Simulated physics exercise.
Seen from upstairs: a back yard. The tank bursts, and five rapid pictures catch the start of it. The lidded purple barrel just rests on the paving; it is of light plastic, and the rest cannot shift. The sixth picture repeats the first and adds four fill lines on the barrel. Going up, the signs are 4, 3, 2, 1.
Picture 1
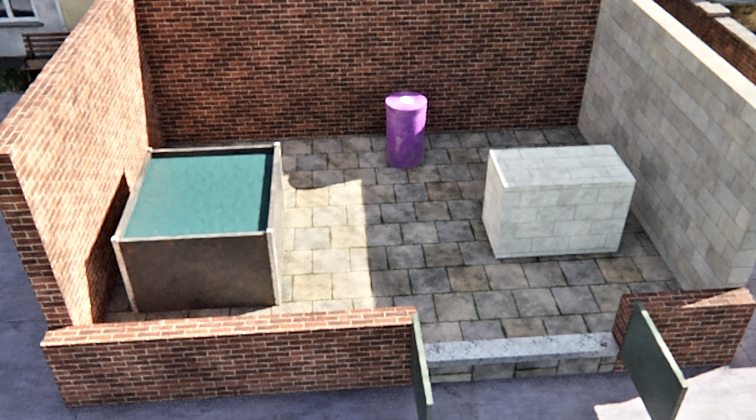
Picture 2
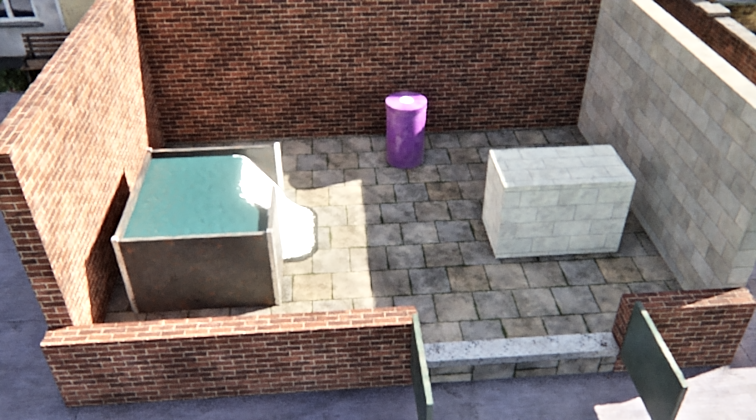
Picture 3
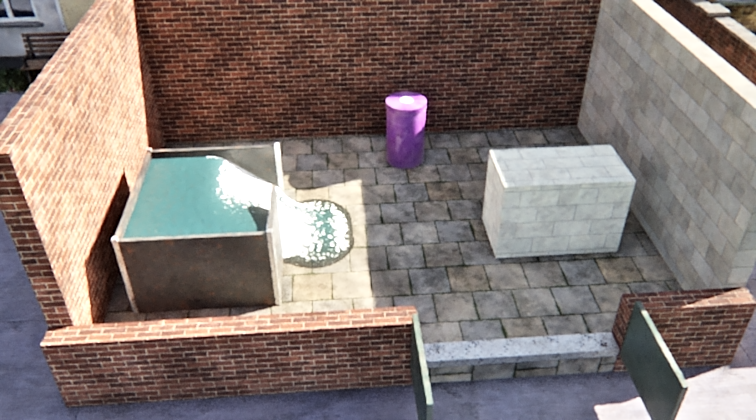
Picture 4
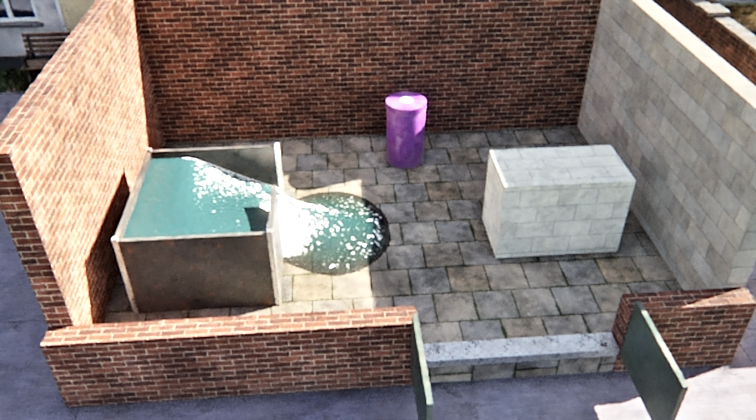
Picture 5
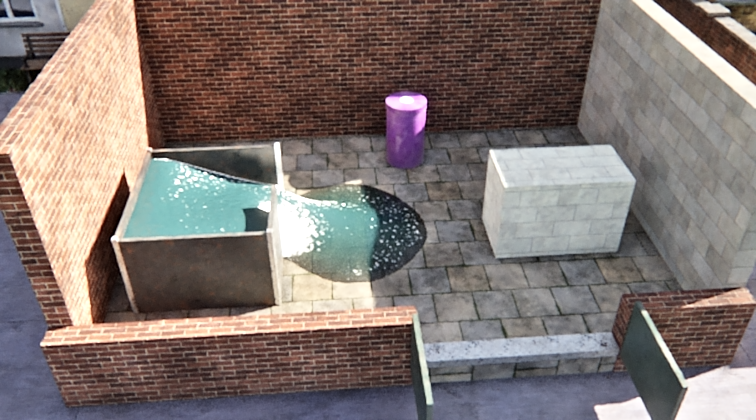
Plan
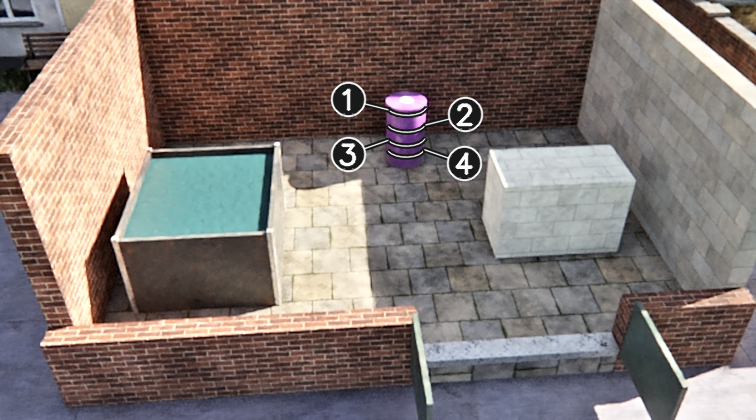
A large open tank of green water in a brick-walled yard poured out through its right side, and the foamy water spread rightward across the paving while the purple barrel and pale block stayed still.
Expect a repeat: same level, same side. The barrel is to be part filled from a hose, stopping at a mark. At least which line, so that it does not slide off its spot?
Take 3.
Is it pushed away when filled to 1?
No, that is safe.
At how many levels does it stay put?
Three.
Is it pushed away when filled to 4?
Yes, that goes wrong.
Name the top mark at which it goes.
Here it is mark 4.
On the marked copy, 1 at (408, 115); 2 at (408, 132); 3 at (408, 146); 4 at (407, 157); from the bottom up 4, 3, 2, 1.
If 1 is chosen, it does not move.
If 2 is chosen, it does not move.
If 3 is chosen, it does not move.
If 4 is chosen, it is pushed about its own width away.
